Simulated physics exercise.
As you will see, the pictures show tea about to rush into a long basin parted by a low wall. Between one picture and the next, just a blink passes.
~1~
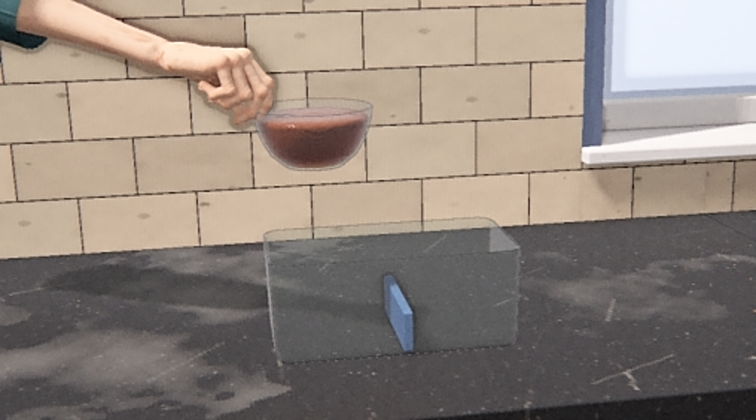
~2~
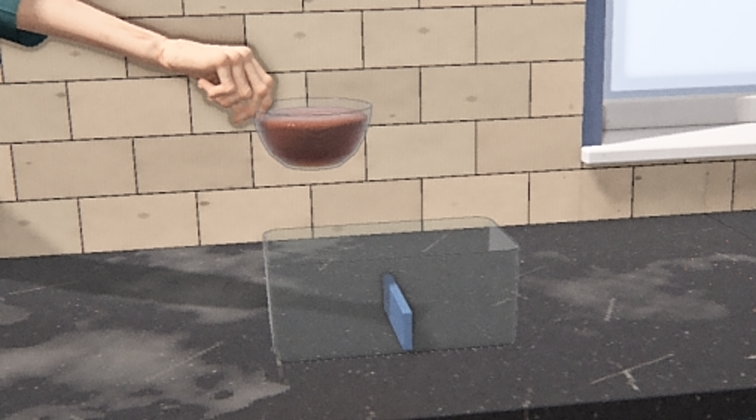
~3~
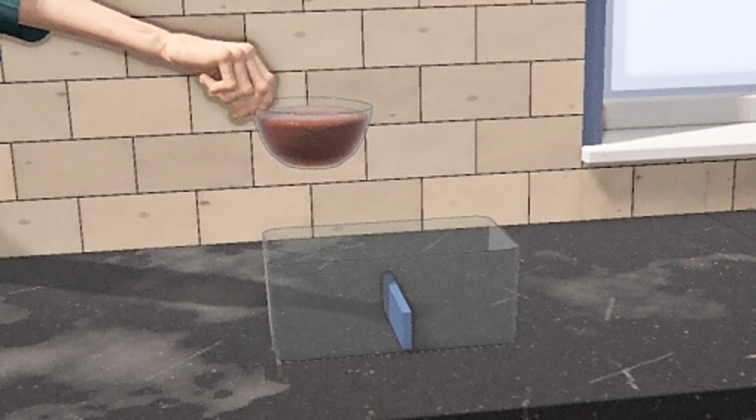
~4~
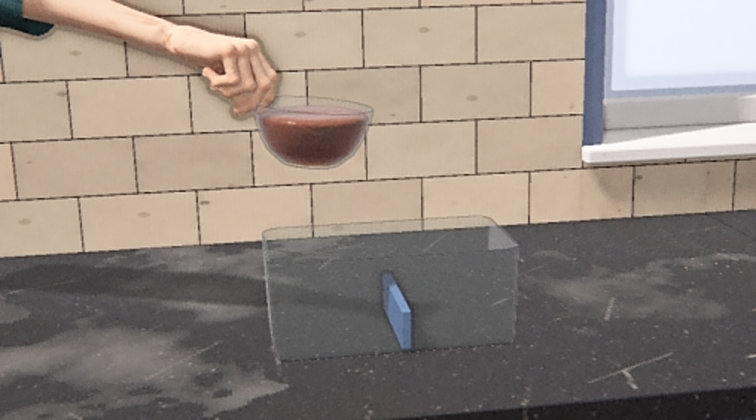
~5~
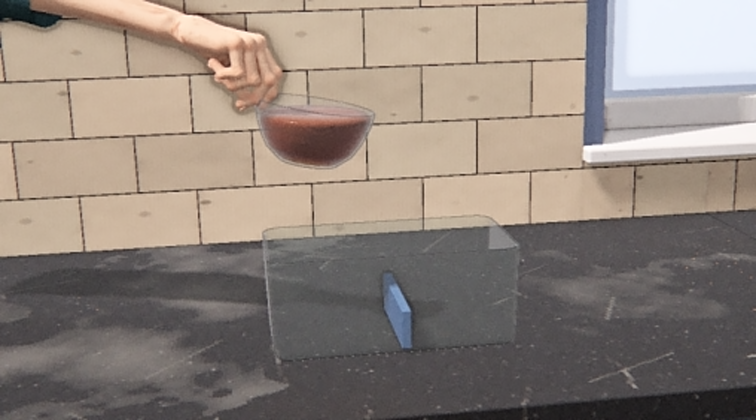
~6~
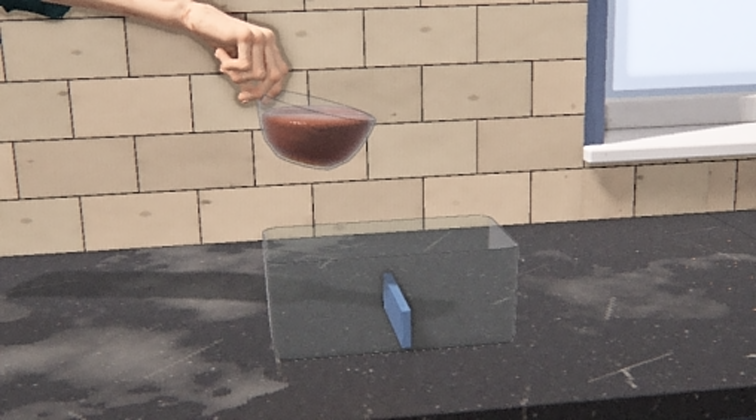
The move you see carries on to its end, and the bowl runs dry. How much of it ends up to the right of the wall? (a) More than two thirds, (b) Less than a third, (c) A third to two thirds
a.
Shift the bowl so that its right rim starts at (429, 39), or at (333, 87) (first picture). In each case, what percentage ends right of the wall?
The first start yields 70 per cent, the second 50 per cent.
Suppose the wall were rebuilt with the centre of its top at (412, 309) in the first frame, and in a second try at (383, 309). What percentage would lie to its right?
The first one comes to 65 percent, while the second comes to 90 percent.
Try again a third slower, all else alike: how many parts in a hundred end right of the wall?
Close to 90 out of every hundred.
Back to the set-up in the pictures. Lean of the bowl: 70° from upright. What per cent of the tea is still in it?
40 per cent, approximately.
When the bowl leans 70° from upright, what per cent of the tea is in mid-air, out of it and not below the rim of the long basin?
Roughly 40 percent.
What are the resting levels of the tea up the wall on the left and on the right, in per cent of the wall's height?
On the left it sits near 10, while on the right it sits near 60.
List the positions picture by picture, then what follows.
The first picture shows tilt 0°; pouring edge (371, 106); surface from (256, 118) to (368, 113); the long basin's rim runs from (267, 250) to (505, 234); the wall's top is at (398, 295).
The second picture shows tilt 1°; pouring edge (371, 106); surface from (255, 117) to (367, 113).
The third picture shows tilt 3°; pouring edge (371, 107); surface from (256, 116) to (367, 113).
The fourth picture shows tilt 6°; pouring edge (372, 110); surface from (257, 114) to (368, 114).
The fifth picture shows tilt 10°; pouring edge (374, 114); surface from (258, 113) to (370, 114).
The sixth picture shows tilt 16°; pouring edge (375, 120); surface from (261, 114) to (373, 115).
A moment on, the bowl is tipped part way and 40 per cent is still to pour, 1 is left of the wall and 19 right of it.
Next, the bowl is tipped on its side and 4 per cent is still to pour, 7 is left of the wall and 81 right of it.
Then the bowl is tipped on its side and 0 per cent is still to pour, 13 is left of the wall and 86 right of it.
Later the bowl is tipped on its side and 0 per cent is still to pour, 13 is left of the wall and 86 right of it.
In the end 13 per cent lies left of the wall, 86 right of it and 1 outside.
